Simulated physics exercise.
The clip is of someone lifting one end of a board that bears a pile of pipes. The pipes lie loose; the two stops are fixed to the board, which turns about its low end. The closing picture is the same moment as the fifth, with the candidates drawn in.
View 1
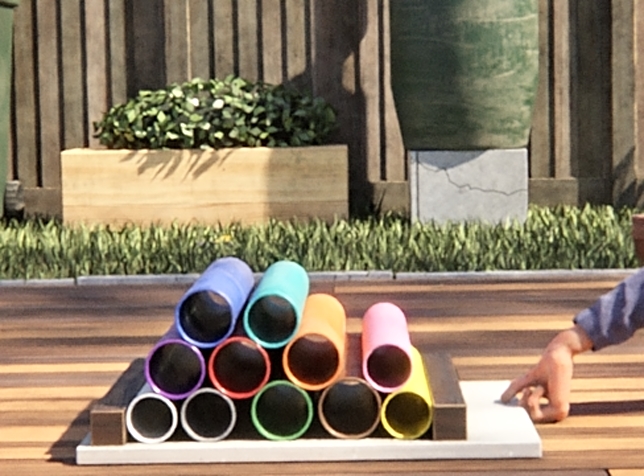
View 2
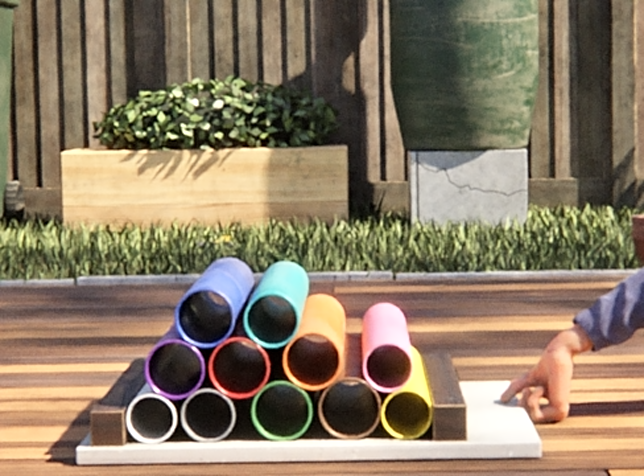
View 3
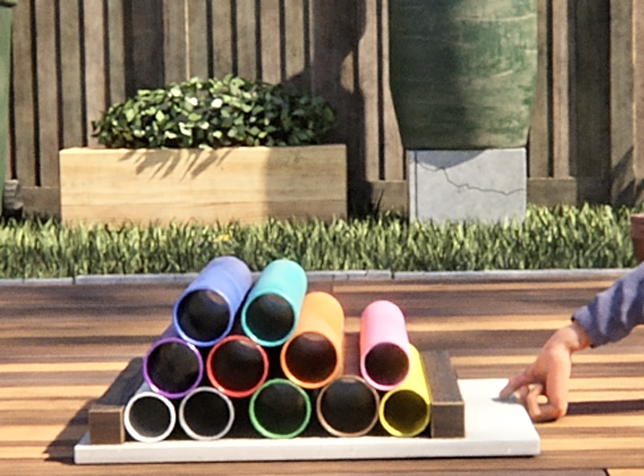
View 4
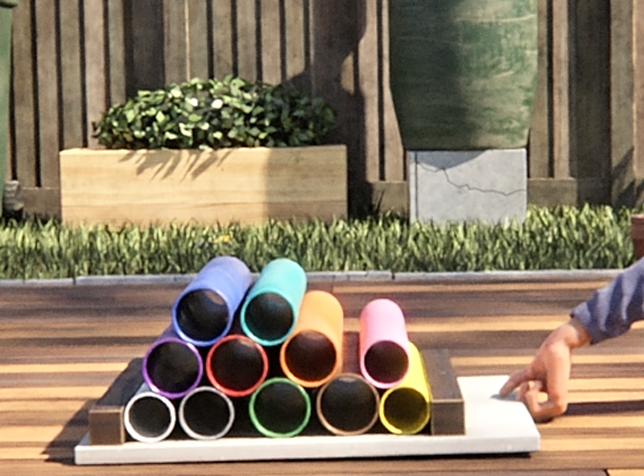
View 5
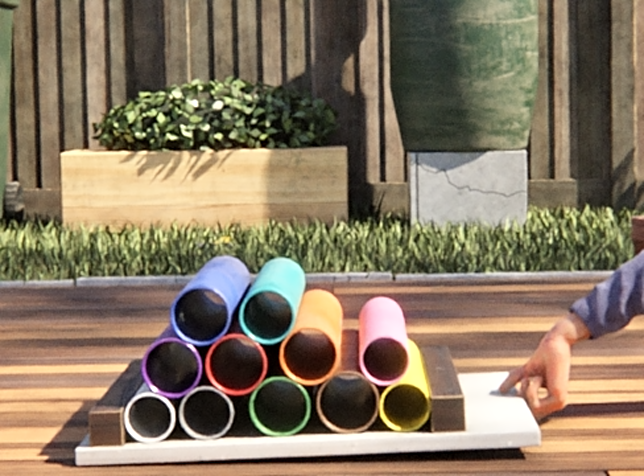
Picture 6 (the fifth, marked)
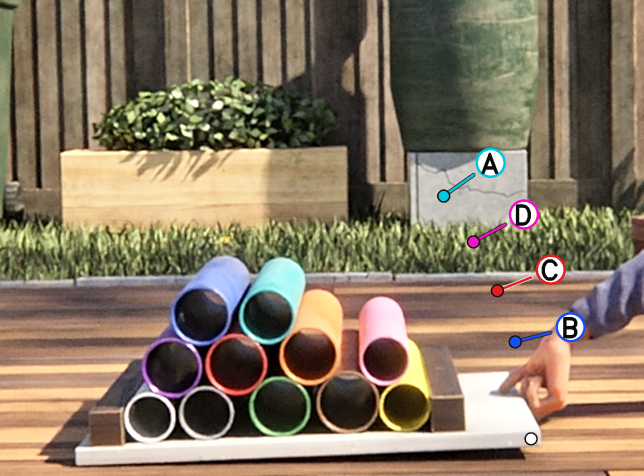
On a wooden deck, a hand slightly raises the right end of a board holding colourful pipes.
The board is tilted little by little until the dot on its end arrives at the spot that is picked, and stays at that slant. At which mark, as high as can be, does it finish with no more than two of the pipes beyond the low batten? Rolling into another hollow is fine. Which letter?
Mark B is as high as it can go.
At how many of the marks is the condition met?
One of the four.
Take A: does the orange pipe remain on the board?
No.
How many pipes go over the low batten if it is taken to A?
It comes to five.
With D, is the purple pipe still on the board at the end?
No.
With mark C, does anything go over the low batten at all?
Yes, at C.
On the marked copy, A at (444, 196); B at (515, 342); C at (497, 290); D at (474, 242); the white dot at (531, 439).
With B. Early on, board at 12°.
Further on, board at 14°.
At the end, board at 14°, none over the low batten.
As for the rest, A five over the low batten; C three over the low batten (red, purple, blue); D four over the low batten (red, purple, turquoise, blue).
